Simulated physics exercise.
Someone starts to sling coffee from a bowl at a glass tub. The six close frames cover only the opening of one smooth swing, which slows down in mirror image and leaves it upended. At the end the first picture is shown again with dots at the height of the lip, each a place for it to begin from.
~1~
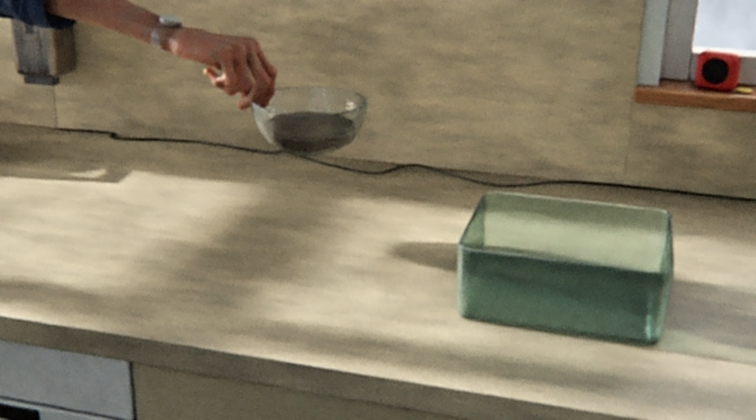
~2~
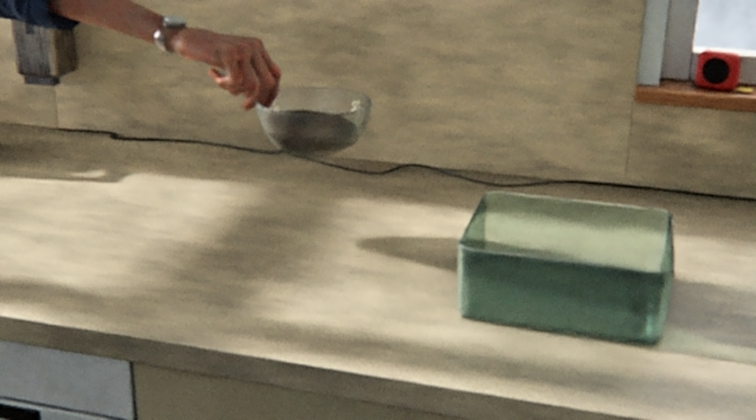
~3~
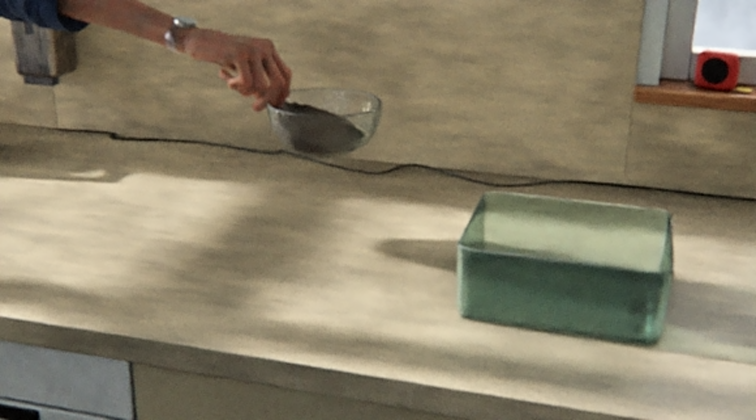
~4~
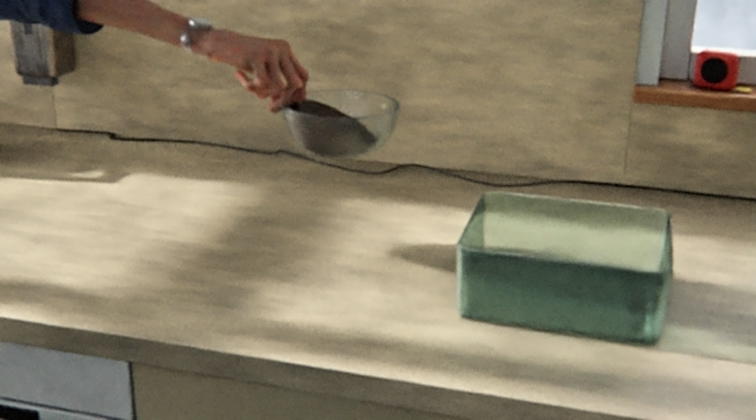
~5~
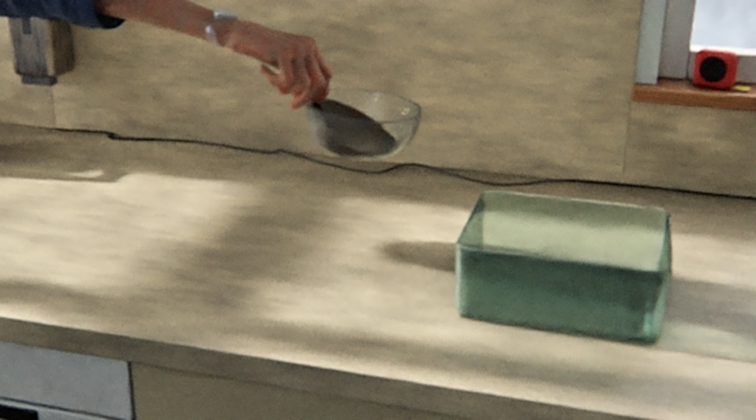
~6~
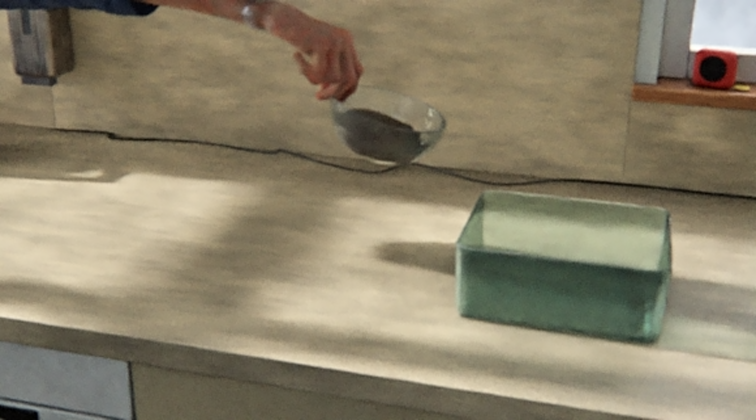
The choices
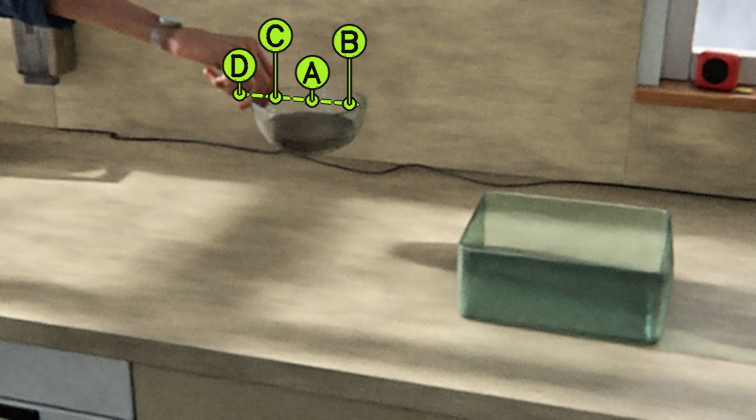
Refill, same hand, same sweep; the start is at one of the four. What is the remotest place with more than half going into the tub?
The limit is A.
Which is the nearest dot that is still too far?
It is C.
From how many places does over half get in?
Two of them.
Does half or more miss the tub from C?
Yes, it does.
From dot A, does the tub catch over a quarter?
Yes.
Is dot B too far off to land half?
No.
On the marked copy, A at (312, 100); B at (349, 103); C at (275, 97); D at (239, 93).
For dot A, about 66 % lands in the tub, 29 % falls short and 5 % goes beside or beyond.
For dot B, about 84 % lands in the tub, 8 % falls short and 8 % goes beside or beyond.
For dot C, about 29 % lands in the tub, 68 % falls short and 3 % goes beside or beyond.
For dot D, about 1 % lands in the tub, 98 % falls short.
